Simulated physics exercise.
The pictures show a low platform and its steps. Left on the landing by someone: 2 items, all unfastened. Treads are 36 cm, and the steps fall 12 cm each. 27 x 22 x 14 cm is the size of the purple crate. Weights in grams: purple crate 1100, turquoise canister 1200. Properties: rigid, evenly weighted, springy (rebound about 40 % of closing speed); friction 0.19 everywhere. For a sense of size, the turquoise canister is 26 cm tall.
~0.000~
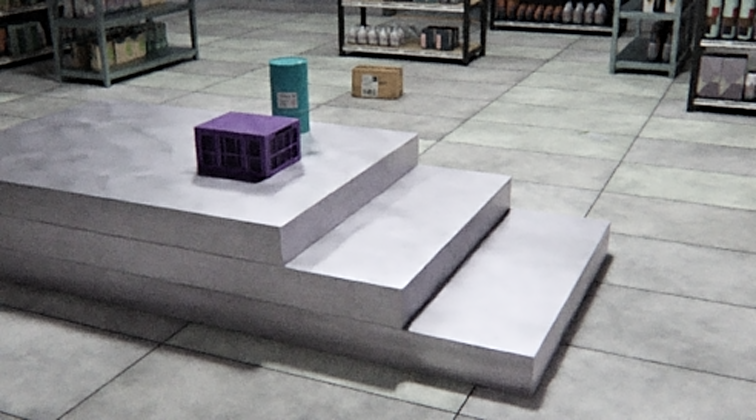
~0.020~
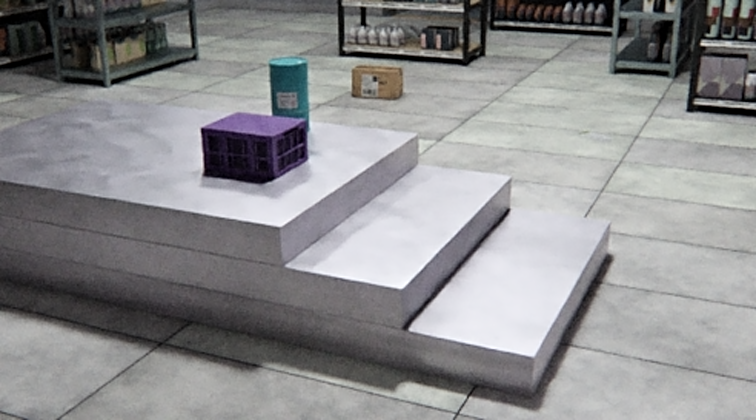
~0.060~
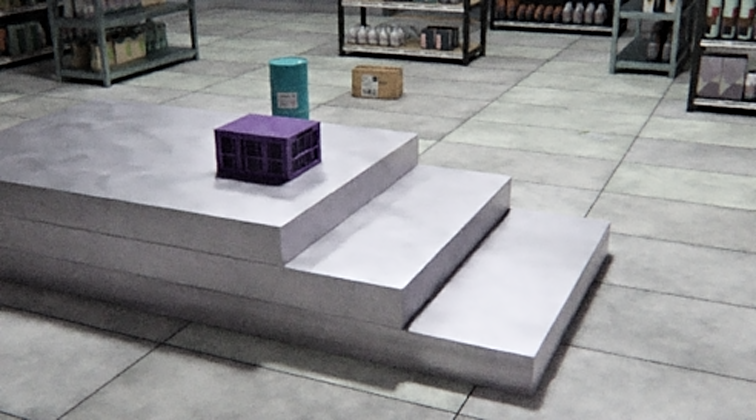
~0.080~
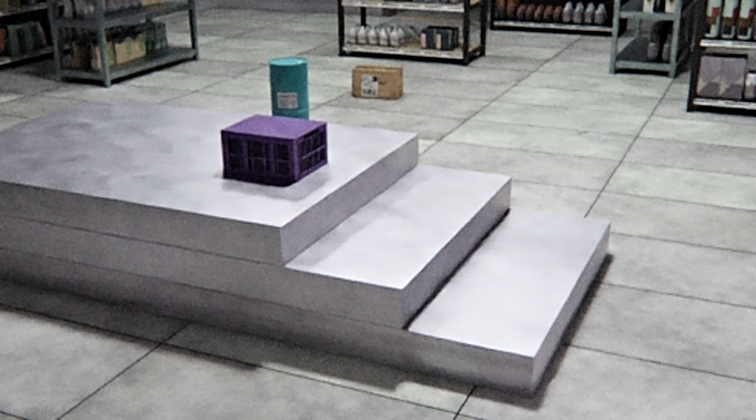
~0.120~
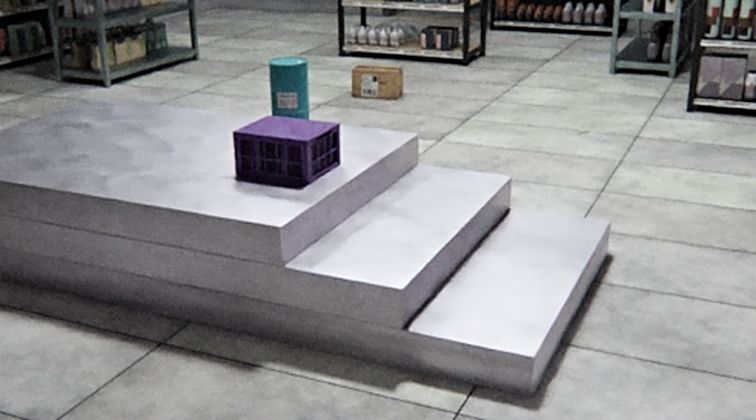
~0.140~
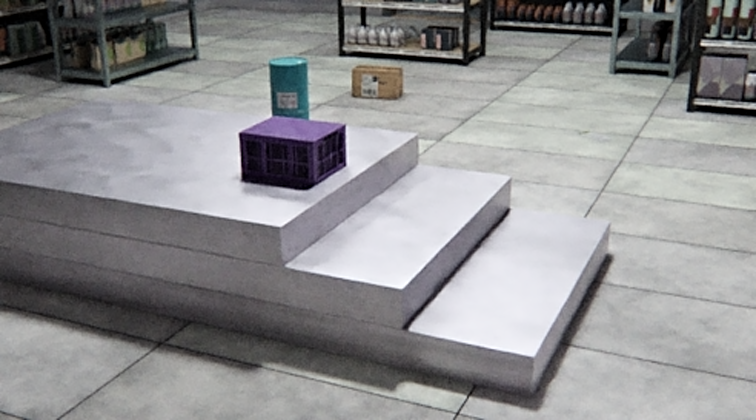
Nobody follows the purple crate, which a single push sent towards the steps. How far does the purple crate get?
Resting place: Caught on a step.
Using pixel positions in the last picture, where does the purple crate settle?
It ends near (416, 202).
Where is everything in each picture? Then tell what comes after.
In the first frame, 38 cm to the first step; purple crate (249, 144); turquoise canister (290, 96).
In the second frame, 35 cm to the first step; purple crate (256, 144); turquoise canister (290, 96).
In the third frame, 30 cm to the first step; purple crate (269, 146); turquoise canister (290, 96).
In the fourth frame, 28 cm to the first step; purple crate (275, 147); turquoise canister (290, 96).
In the fifth frame, 23 cm to the first step; purple crate (288, 148); turquoise canister (290, 96).
In the sixth frame, 21 cm to the first step; purple crate (294, 149); turquoise canister (290, 96).
After 0.24 s, 11 cm to the first step; purple crate near (321, 153).
After 0.44 s, 3 cm past the top edge and 0 cm lower; purple crate near (362, 158).
After 0.64 s, 13 cm past the top edge and 5 cm lower; purple crate near (389, 177).
After 0.94 s, 20 cm past the top edge and 11 cm lower; purple crate near (411, 199).
In the end (2.0 s), 21 cm past the top edge and 12 cm lower; turquoise canister under 12 cm from the start. At the end, from the last picture's camera, purple crate near (416, 202).
